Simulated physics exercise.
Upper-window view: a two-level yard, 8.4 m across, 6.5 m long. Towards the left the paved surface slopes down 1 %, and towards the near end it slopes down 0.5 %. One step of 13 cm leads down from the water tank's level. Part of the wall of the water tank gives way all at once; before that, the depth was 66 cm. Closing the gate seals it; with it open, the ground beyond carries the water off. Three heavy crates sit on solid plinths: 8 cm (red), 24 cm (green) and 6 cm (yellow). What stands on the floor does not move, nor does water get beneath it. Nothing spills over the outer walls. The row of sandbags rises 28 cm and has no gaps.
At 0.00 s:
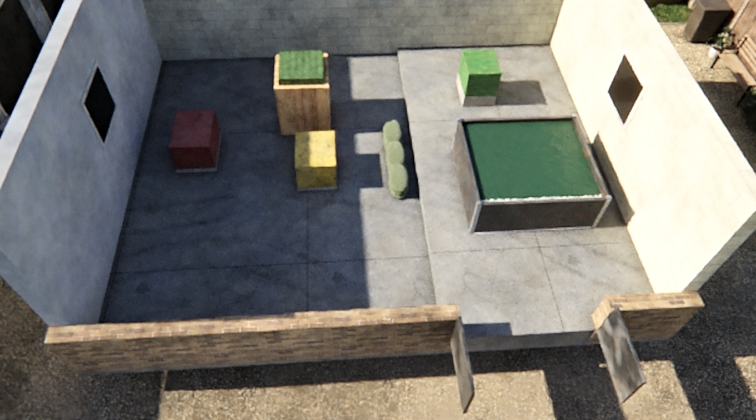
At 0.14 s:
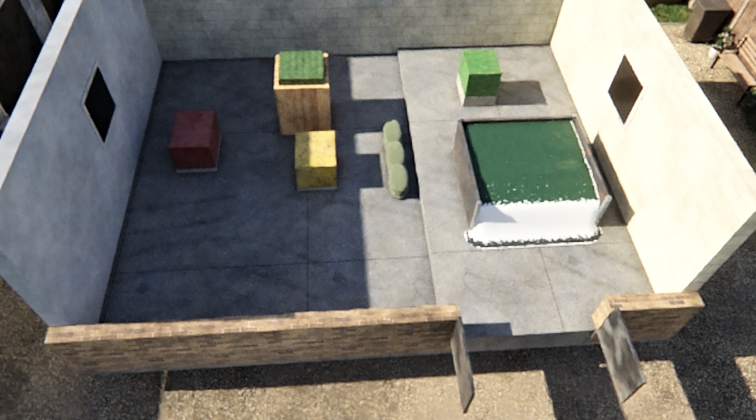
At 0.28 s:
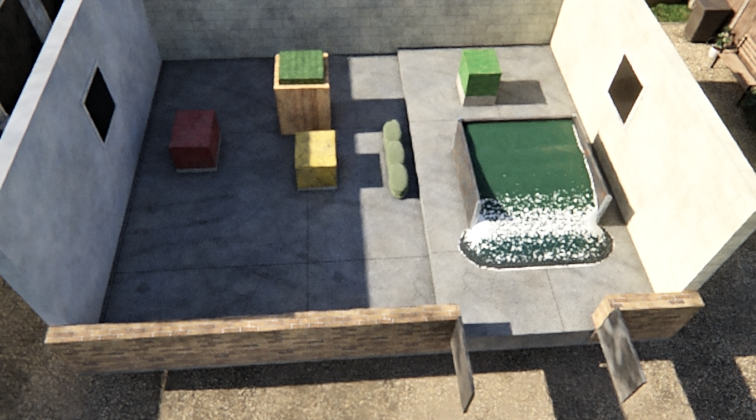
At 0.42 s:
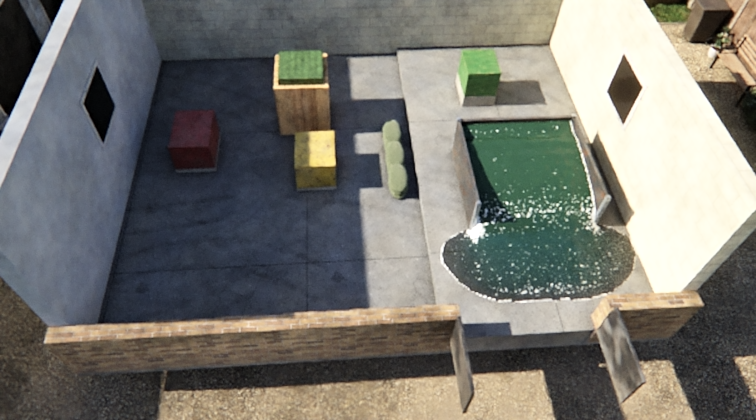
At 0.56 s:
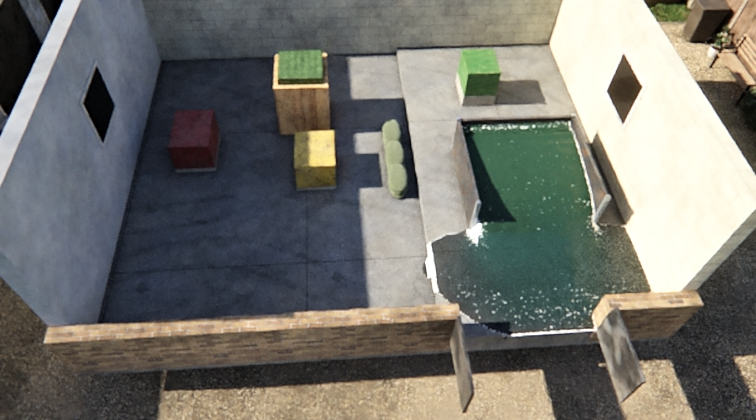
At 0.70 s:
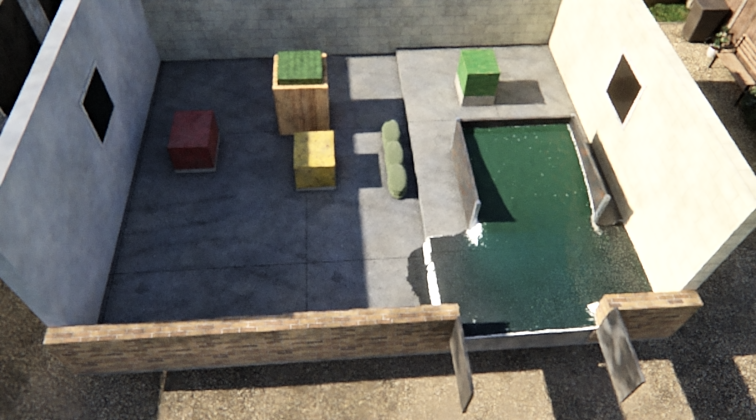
Green water bursts from the tank's near side, foams, and spreads across the paved yard floor.
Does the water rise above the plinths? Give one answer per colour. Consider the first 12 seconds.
The red crate stays dry; the green crate stays dry; the yellow crate stays dry.
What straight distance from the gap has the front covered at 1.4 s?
That's near 3.6 m in a straight line.
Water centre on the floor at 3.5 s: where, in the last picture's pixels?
About (521, 235).
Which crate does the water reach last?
The yellow one.
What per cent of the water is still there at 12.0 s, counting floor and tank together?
Around 32 per cent of the water.
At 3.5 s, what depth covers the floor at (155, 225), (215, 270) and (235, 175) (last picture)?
Depths: About 0, 2 and 0 centimetres.
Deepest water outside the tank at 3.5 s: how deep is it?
Max depth: About 16 centimetres.
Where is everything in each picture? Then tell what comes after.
The water tank at (529, 160) is whole and still, 66 cm deep, in the first picture.
Water pours out at (535, 220) and has run 1.1 m, to (469, 234); deepest outside 17 cm, 66 cm at the water tank's back, in the second picture.
Water pours out at (535, 220) and has run 1.2 m, to (464, 247); deepest outside 29 cm, 66 cm at the water tank's back, in the third picture.
The front is at (462, 276), 1.6 m from the gap at (534, 221); 3.1 m2 of floor is under water; 62 cm left at the back of the water tank, in the fourth picture.
Water pours out at (534, 221) and has run 2.0 m, to (478, 317); deepest outside 29 cm, 55 cm at the water tank's back, in the fifth picture.
The front is at (465, 337), 2.4 m from the gap at (533, 221); 5.6 m2 of floor is under water; 56 cm left at the back of the water tank, in the sixth picture.
After 1.4 s water covers 15 % of the floor and is deepest (42 cm) near (655, 310); red plinth not reached, green plinth not reached, yellow plinth not reached.
After 2.2 s water covers 15 % of the floor and is deepest (29 cm) near (655, 310); red plinth not reached, green plinth not reached, yellow plinth not reached.
After 3.5 s water covers 25 % of the floor and is deepest (16 cm) near (632, 311); red plinth not reached, green plinth not reached, yellow plinth not reached.
After 7.0 s water covers 45 % of the floor and is deepest (6 cm) near (105, 349); red plinth not reached, green plinth reached, yellow plinth not reached.
After 12.0 s water covers 45 % of the floor and is deepest (6 cm) near (92, 350); highest at the red plinth 3 cm, highest at the green plinth 3 cm, highest at the yellow plinth 1 cm.
